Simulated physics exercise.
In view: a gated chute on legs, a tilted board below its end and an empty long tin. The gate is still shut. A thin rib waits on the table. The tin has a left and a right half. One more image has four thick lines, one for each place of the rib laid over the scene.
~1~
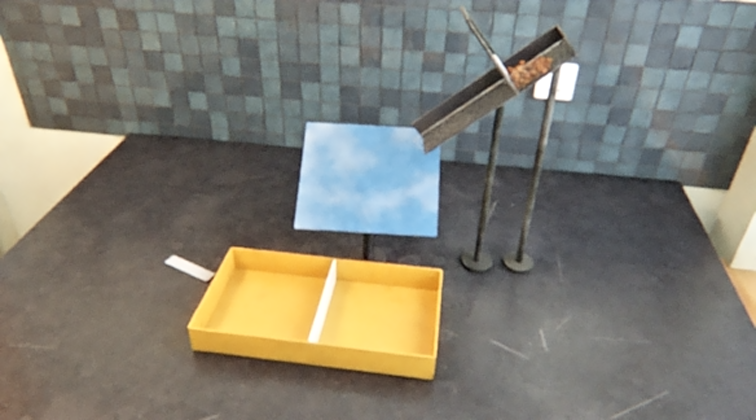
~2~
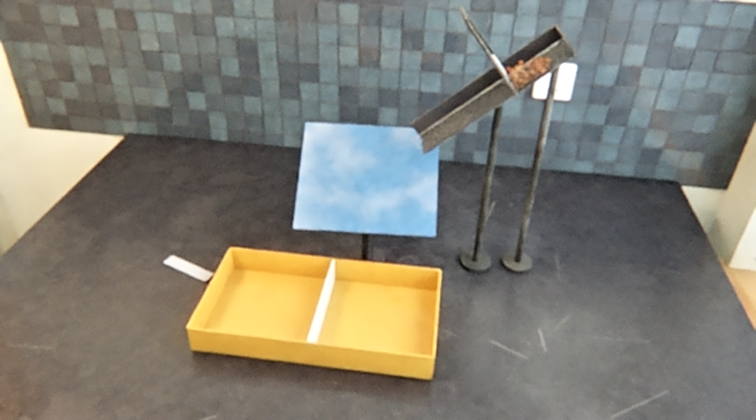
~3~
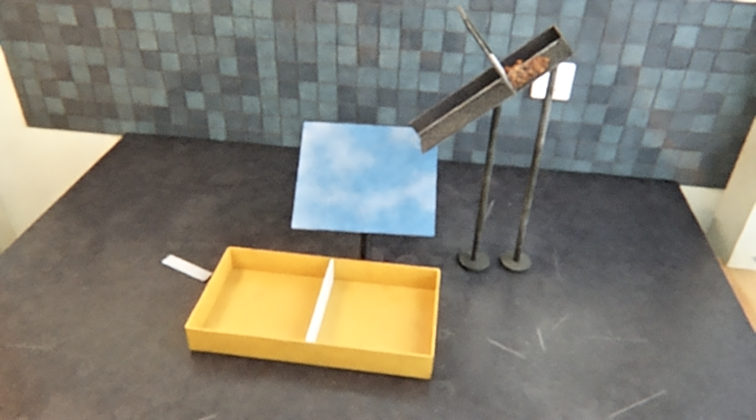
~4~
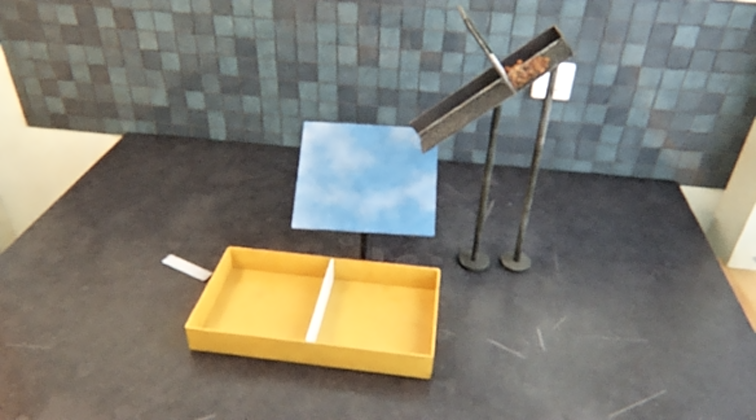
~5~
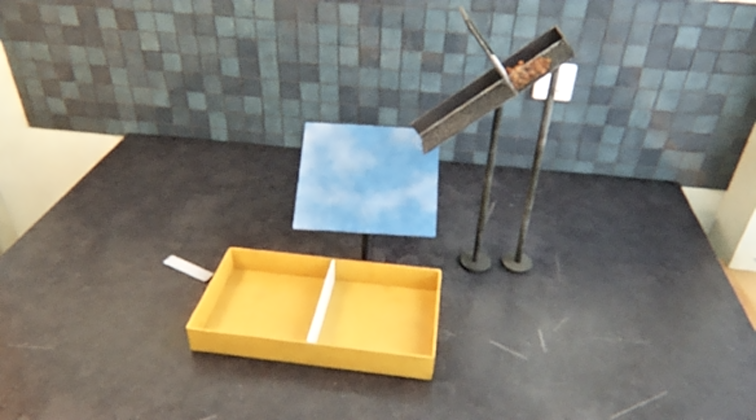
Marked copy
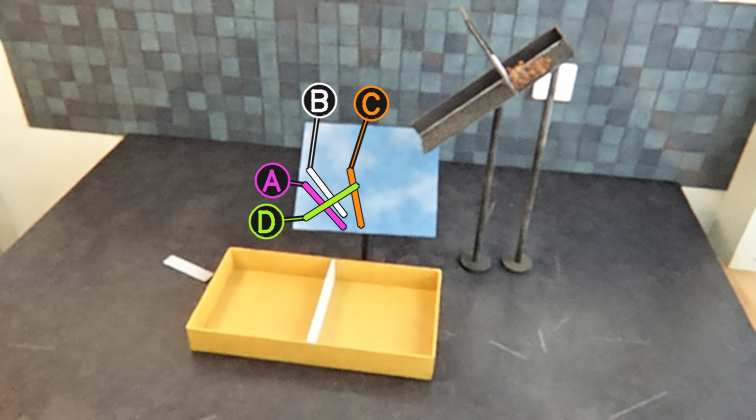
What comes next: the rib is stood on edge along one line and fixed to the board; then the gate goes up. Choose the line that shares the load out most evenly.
Line D.
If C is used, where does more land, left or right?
The right half.
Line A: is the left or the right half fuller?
Right.
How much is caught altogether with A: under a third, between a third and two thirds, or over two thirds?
It is over two thirds.
On the marked copy, line A from (305, 184) to (343, 226); line B from (309, 170) to (343, 214); line C from (350, 170) to (361, 225); line D from (356, 185) to (305, 217).
If A is chosen, of what is caught, a small part in the left half, nearly all in the right.
If B is chosen, of what is caught, about a quarter in the left half, most in the right.
If C is chosen, of what is caught, a small part in the left half, nearly all in the right.
If D is chosen, of what is caught, about half in the left half, about half in the right.
